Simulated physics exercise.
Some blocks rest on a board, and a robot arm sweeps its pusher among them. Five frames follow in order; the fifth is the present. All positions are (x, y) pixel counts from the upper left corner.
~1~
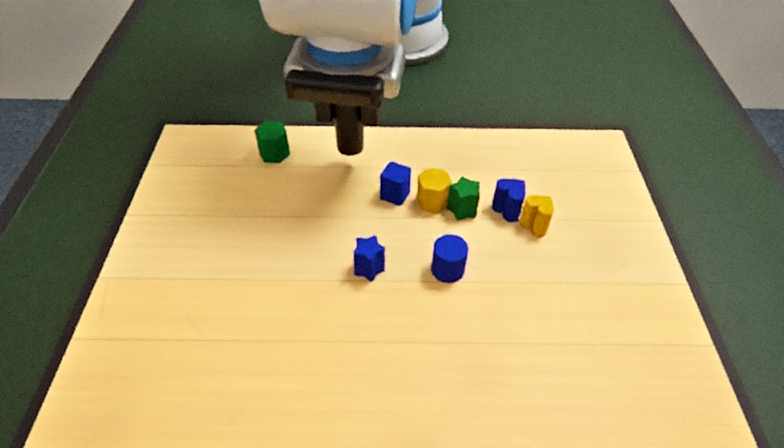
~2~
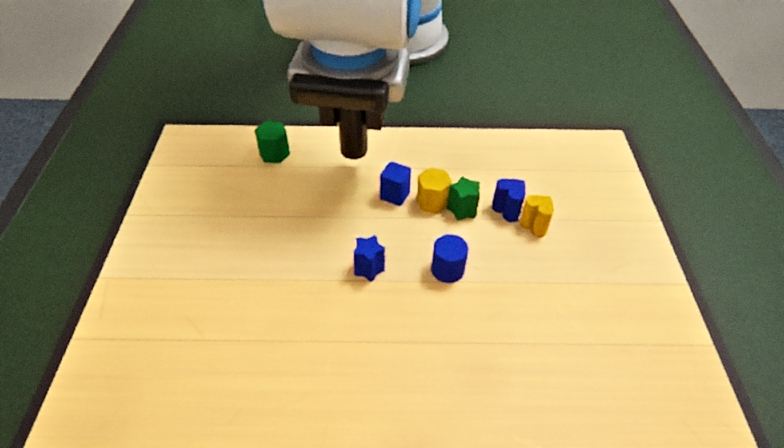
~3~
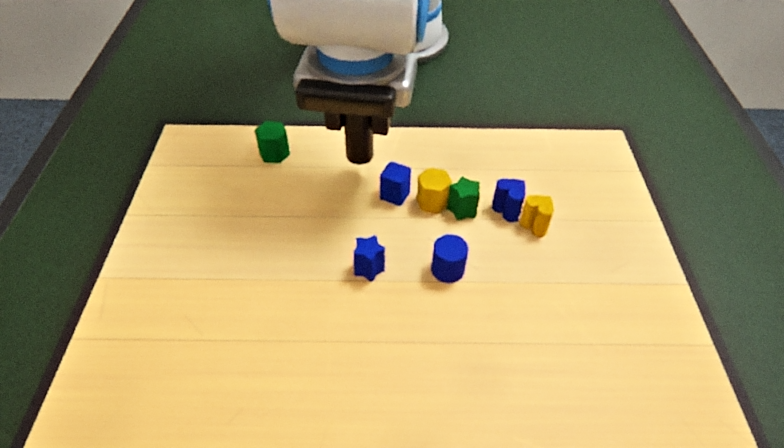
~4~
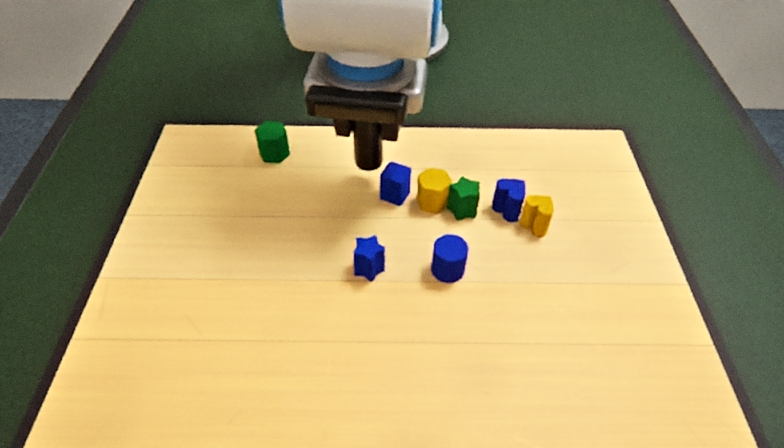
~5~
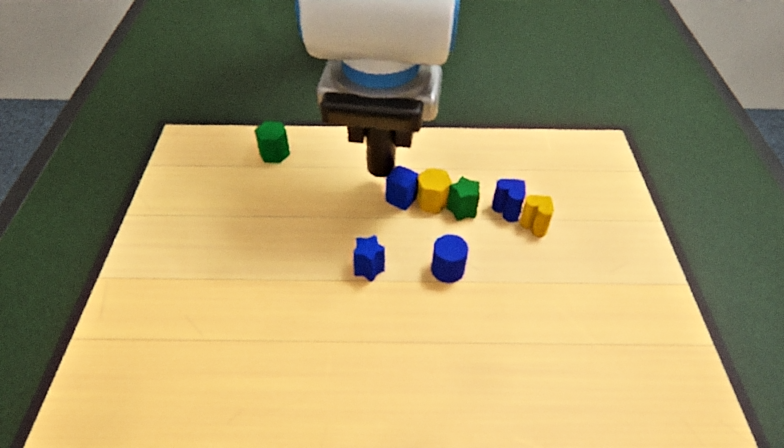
On a wooden board, a robot arm moves right and nudges a blue block rightward.
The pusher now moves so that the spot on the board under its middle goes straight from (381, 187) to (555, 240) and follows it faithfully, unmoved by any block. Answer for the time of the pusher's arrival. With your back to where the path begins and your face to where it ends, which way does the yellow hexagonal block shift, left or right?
To the path's right.
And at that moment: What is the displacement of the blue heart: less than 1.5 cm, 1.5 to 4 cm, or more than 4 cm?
It slides somewhere between 1.5 and 4 cm.
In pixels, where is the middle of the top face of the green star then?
My prediction: (593, 222).
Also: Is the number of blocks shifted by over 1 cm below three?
My answer is no.
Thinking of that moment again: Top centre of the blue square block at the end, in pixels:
It is going to be at (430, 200).
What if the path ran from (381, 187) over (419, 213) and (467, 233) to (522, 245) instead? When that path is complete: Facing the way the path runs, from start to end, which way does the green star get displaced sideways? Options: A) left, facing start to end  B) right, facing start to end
Correct choice: A.
What follows on the original path. One third of the way, pusher (438, 186); blue square block (431, 201), turned 55° clockwise; yellow hexagonal block (462, 196), turned 50° anticlockwise; green star (490, 192), turned 55° anticlockwise.
Two thirds of the way, pusher (499, 204); blue square block (432, 202), turned 65° clockwise; yellow hexagonal block (491, 220), turned 20° clockwise; green star (529, 204), turned 105° anticlockwise; blue heart (531, 186), turned 50° anticlockwise; yellow heart (554, 205), turned 40° clockwise.
At the end, pusher (561, 223); blue square block (432, 202), turned 65° clockwise; yellow hexagonal block (491, 220), turned 20° clockwise; green star (593, 222), turned 100° anticlockwise; blue heart (536, 185), turned 75° anticlockwise; yellow heart (617, 219), turned 20° clockwise.
